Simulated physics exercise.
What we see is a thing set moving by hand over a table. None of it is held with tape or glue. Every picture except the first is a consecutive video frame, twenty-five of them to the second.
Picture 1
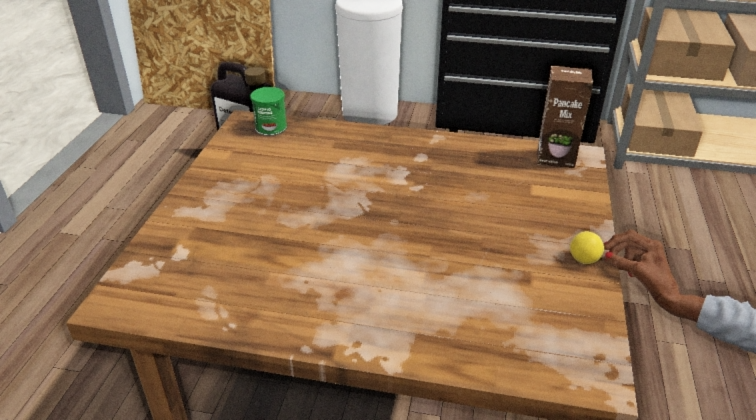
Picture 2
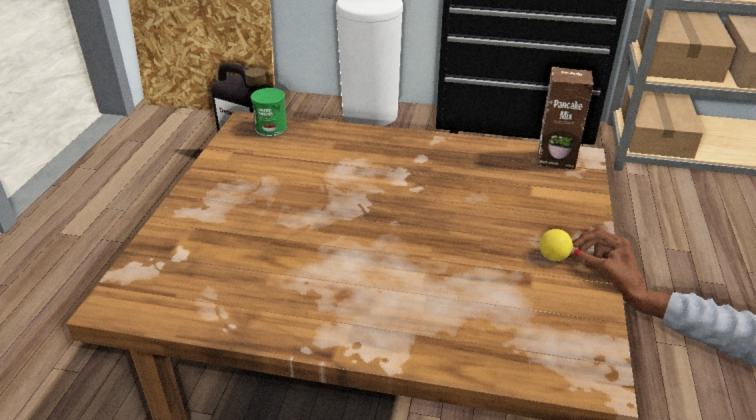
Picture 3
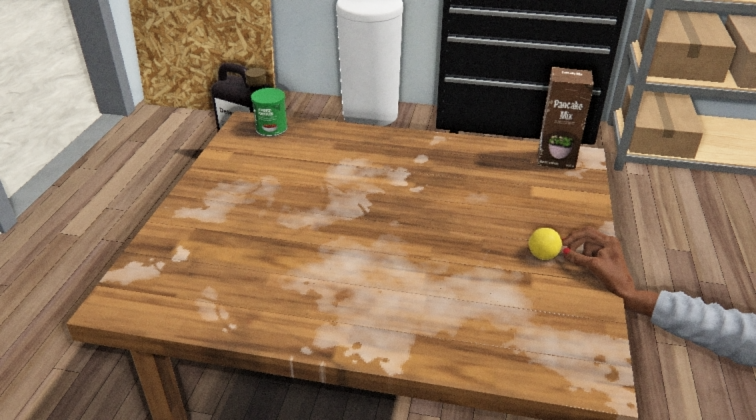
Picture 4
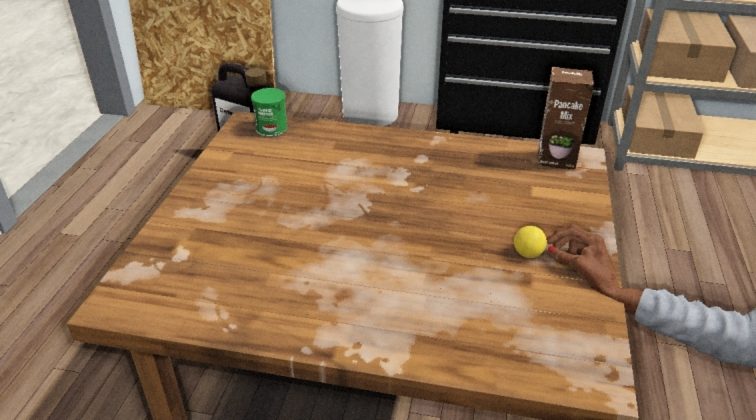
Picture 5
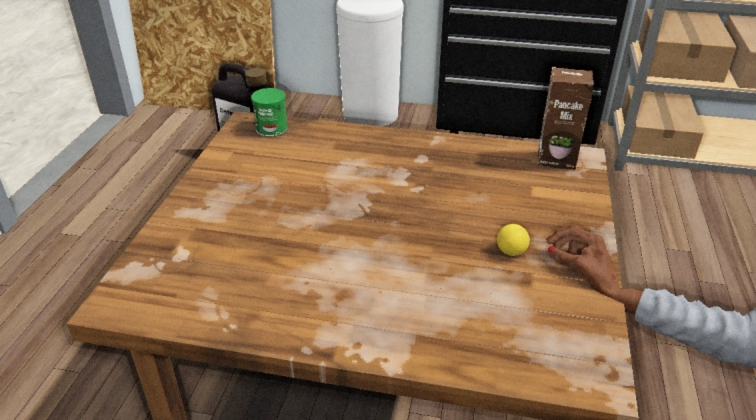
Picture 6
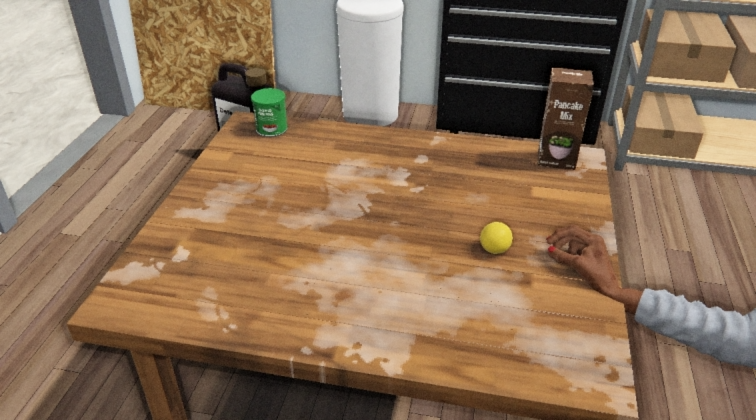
A yellow lemon moves left across a worn wooden table, pushed by a hand at the right edge, then rolls a short way clear of the fingers as the hand stays behind; a green can and pancake mix box stay still.
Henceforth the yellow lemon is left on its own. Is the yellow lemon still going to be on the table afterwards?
It will end up off the table.
Then, 0.50 s later than the last frame, yellow lemon moved well along near (304, 213).
Then, 1.10 s later than the last frame, yellow lemon now off the table.
When it is over, off the table, yellow lemon.
